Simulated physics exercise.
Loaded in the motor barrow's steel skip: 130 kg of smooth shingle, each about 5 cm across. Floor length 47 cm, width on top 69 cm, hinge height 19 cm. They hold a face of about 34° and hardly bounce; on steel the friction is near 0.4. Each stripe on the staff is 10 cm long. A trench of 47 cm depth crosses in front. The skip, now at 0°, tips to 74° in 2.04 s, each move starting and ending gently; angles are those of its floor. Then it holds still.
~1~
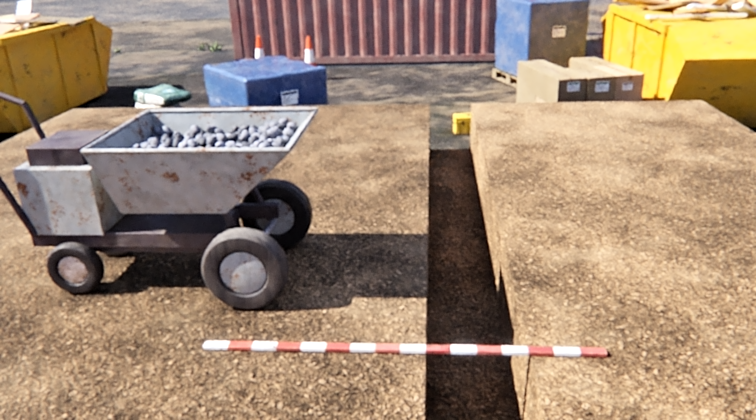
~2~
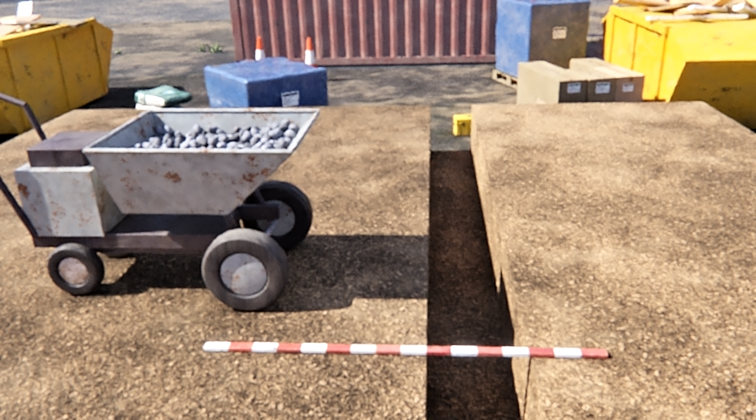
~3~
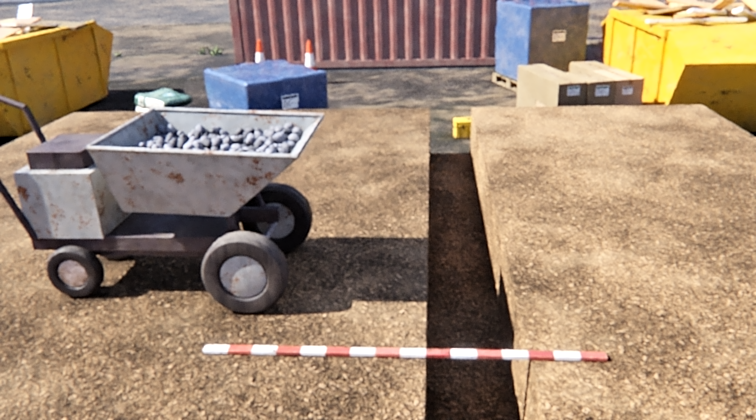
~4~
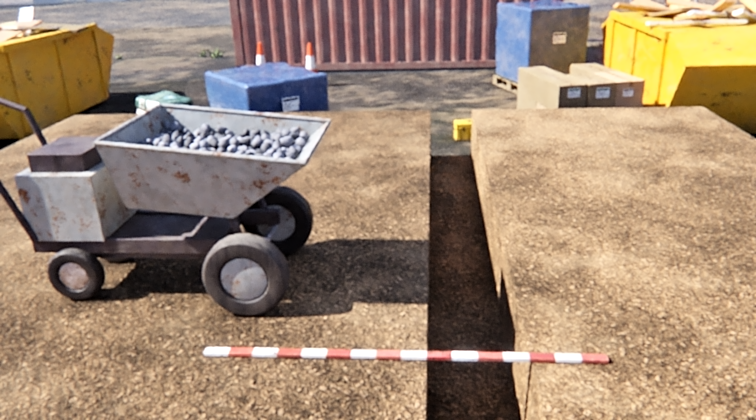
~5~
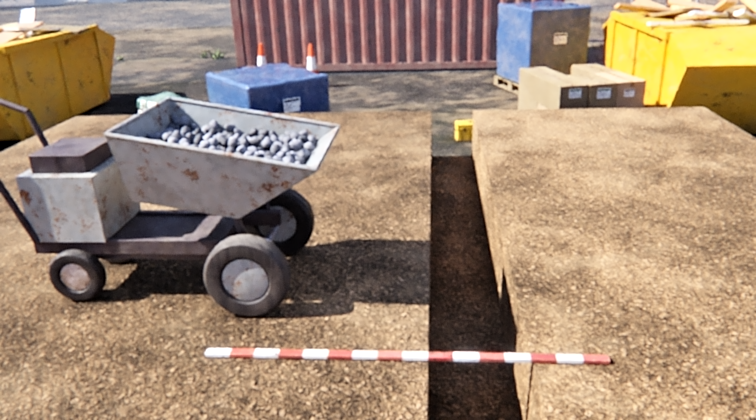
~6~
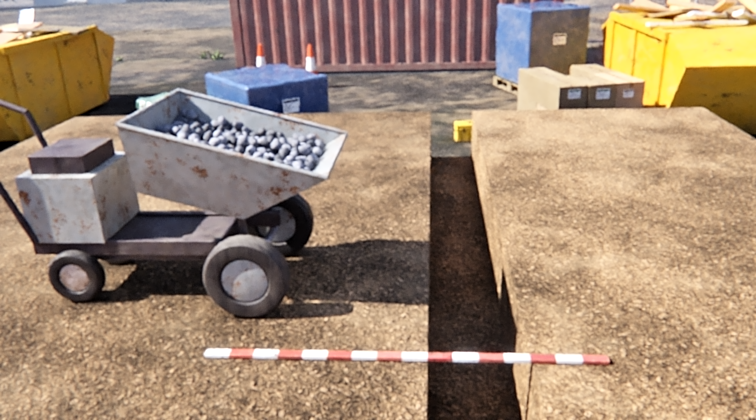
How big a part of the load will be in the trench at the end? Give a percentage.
About 76 per cent.
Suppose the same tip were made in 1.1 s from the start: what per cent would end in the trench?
In that case some 70 per cent.
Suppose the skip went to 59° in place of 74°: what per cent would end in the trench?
Then about 85 per cent.
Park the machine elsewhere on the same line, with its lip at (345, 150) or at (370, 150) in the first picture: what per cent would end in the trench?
Near 100 per cent from the first place, 90 from the second.
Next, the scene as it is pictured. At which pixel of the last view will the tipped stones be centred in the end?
Their middle is at about (466, 352).
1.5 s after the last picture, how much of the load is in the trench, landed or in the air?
About 65 per cent by then.
Then, 0.9 s after the last picture the floor is at 62°, 91 % in the skip, 9 % short of the trench; the foremost stones are at (424, 262).
Then, 1.5 s after the last picture the floor is at 74°, 16 % in the skip, 21 % short of the trench, 63 % in the trench; the foremost stones are at (506, 345).
Then, 1.9 s after the last picture the floor is at 74°, 7 % in the skip, 20 % short of the trench, 73 % in the trench; the foremost stones are at (504, 337).
Then, 3.8 s after the last picture the floor is at 74°, 4 % in the skip, 20 % short of the trench, 76 % in the trench; the foremost stones are at (505, 347).
